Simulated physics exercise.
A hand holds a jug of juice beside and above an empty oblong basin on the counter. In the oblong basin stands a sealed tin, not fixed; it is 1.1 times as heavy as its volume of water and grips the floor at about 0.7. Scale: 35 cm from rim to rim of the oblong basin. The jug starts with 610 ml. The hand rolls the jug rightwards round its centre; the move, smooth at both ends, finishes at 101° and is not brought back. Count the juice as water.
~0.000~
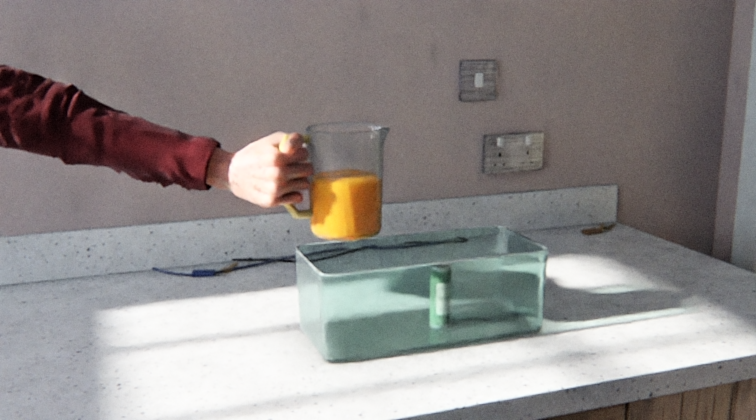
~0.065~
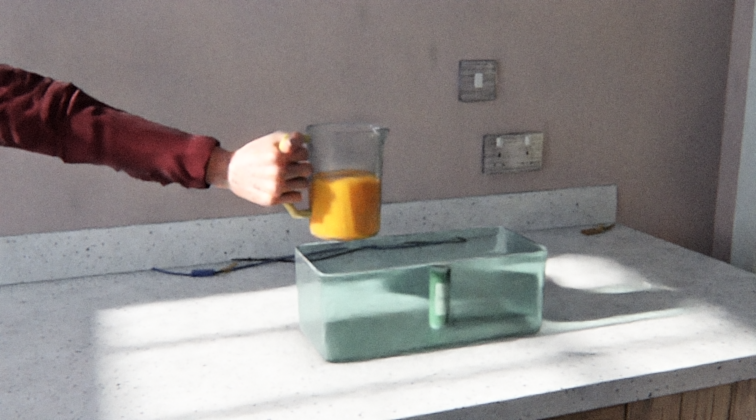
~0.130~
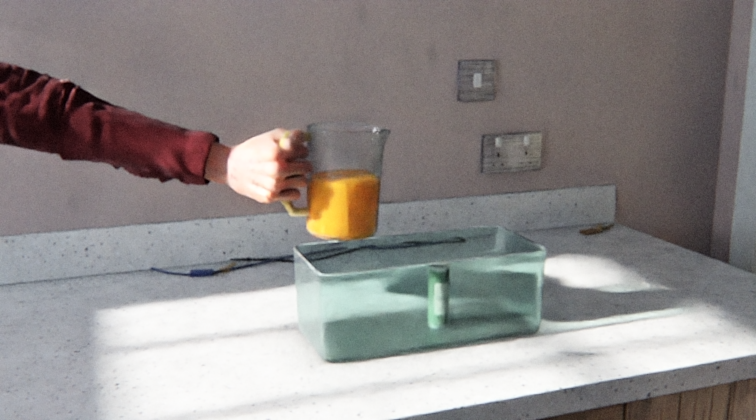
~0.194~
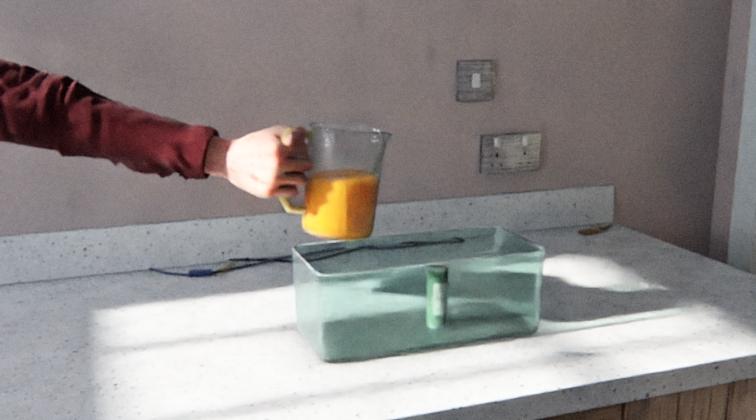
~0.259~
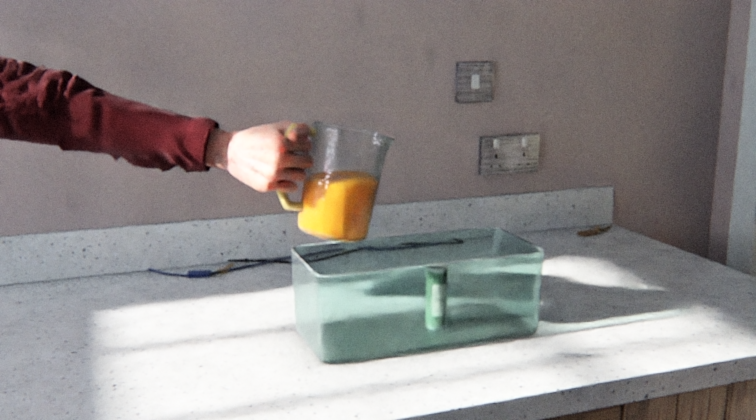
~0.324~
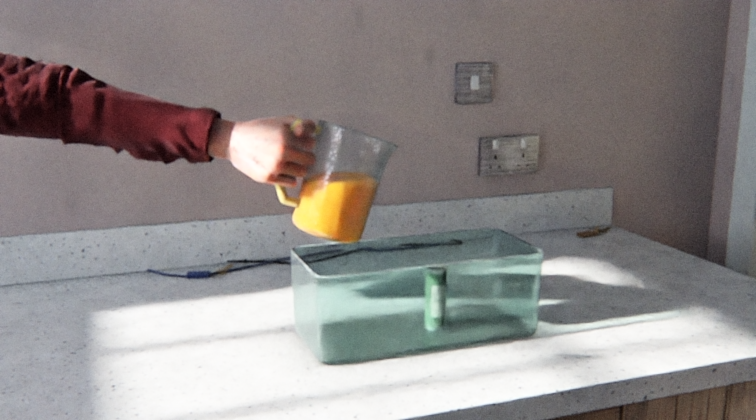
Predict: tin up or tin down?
It topples.
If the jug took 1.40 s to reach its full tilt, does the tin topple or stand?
Then it falls.
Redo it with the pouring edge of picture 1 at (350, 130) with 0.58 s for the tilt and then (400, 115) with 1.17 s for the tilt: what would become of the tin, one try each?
First it keeps standing; then it stays up.
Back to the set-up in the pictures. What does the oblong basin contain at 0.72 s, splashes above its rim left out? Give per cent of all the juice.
About 0 per cent.
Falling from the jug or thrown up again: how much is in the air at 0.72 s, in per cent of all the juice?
Near 2 in a hundred.
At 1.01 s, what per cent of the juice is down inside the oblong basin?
Some 32 per cent.
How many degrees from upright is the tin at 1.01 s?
Near 0° from upright.
After 0.72 s the tilt is 70° and 98 per cent is still to pour; the tin stands where it began.
After 1.01 s the tilt is 98° and 50 per cent is still to pour; the tin stands where it began.
After 1.32 s the tilt is 101° and 10 per cent is still to pour; the tin leans 40°.
After 1.65 s the tilt is 101° and 1 per cent is still to pour; the tin lies on its side.
In the end the tin lies on its side.
